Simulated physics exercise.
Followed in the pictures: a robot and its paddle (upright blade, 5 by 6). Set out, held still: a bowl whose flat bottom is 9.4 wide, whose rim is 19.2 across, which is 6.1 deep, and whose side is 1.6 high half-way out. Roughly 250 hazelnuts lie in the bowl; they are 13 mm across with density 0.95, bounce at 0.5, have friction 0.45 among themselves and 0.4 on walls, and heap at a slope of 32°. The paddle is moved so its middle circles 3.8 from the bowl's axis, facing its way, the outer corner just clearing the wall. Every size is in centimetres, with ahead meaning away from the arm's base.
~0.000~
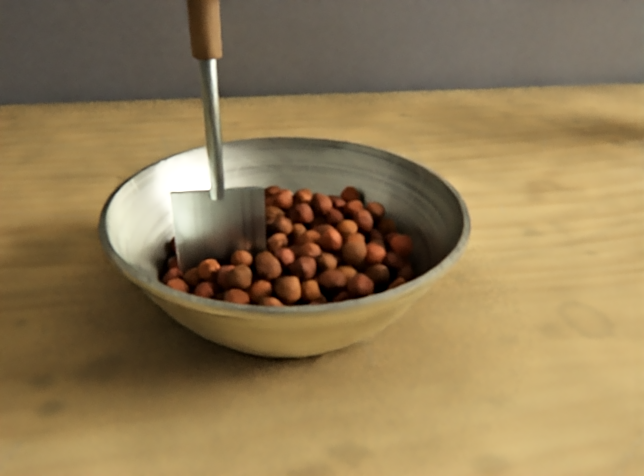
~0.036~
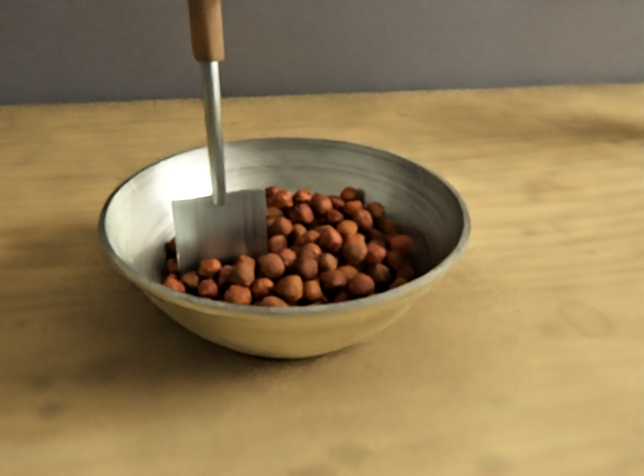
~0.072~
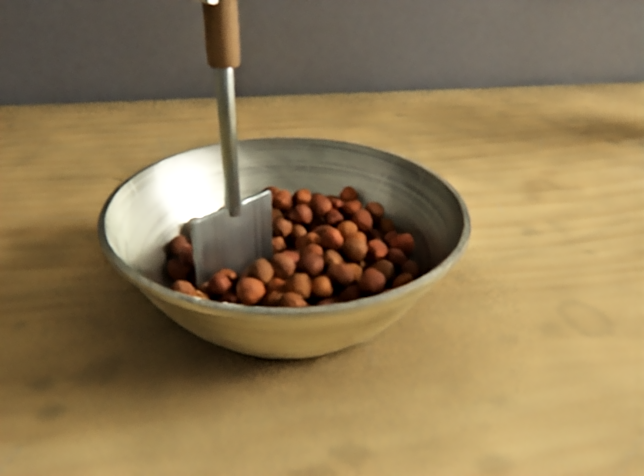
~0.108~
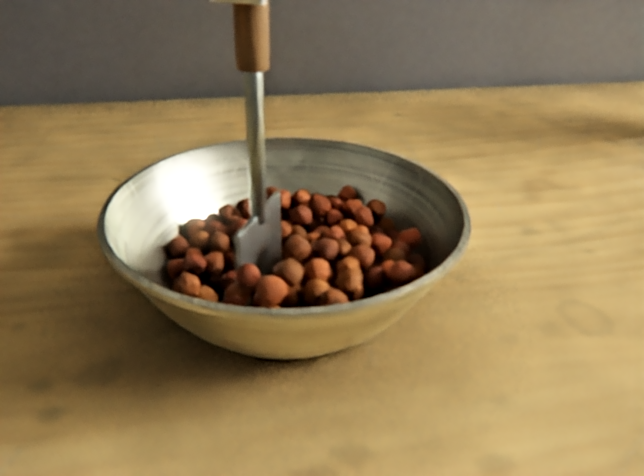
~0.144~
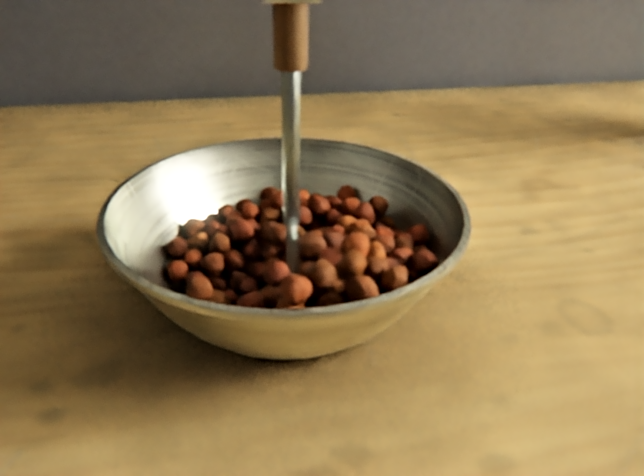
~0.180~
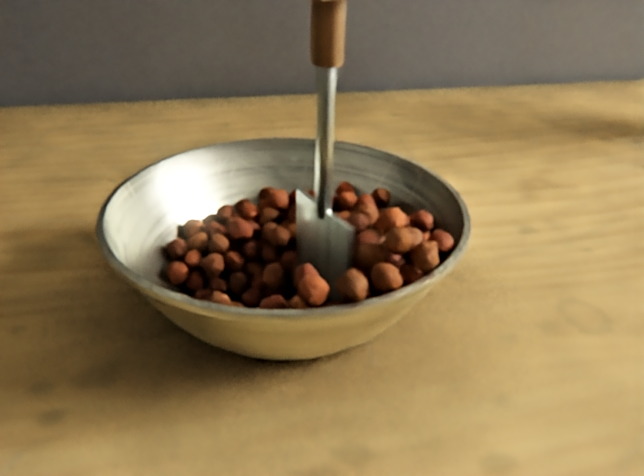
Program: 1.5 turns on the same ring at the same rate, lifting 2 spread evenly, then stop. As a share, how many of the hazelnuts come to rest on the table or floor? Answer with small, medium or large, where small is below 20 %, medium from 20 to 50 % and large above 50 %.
It is small.
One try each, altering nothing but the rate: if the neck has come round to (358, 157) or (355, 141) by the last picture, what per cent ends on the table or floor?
Roughly 30 per cent on the first try and 40 per cent on the second.
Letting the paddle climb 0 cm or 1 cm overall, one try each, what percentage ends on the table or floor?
About 25 and 15 per cent.
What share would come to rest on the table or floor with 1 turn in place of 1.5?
Estimate: Near 10 %.
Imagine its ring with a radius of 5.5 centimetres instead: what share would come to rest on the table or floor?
Then about 10 per cent.
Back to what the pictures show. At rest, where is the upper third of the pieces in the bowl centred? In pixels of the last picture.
About (289, 280).
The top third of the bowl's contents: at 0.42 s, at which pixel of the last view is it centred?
Around (237, 178).
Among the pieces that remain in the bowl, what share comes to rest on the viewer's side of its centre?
Some 55 per cent.
After 0.42 s, 276° round, highest piece 10 above the table; 234 in the bowl, 9 on the table or floor, 9 in flight or on the tool.
After 0.67 s, 83° round, highest piece 7 above the table; 221 in the bowl, 28 on the table or floor, 3 in flight or on the tool.
After 0.99 s, 180° round, highest piece 6 above the table; 218 in the bowl, 34 on the table or floor.
After 1.69 s, 180° round, highest piece 6 above the table; 218 in the bowl, 34 on the table or floor.
At rest, 218 in the bowl, 34 on the table or floor. That is 13 % on the table or floor.
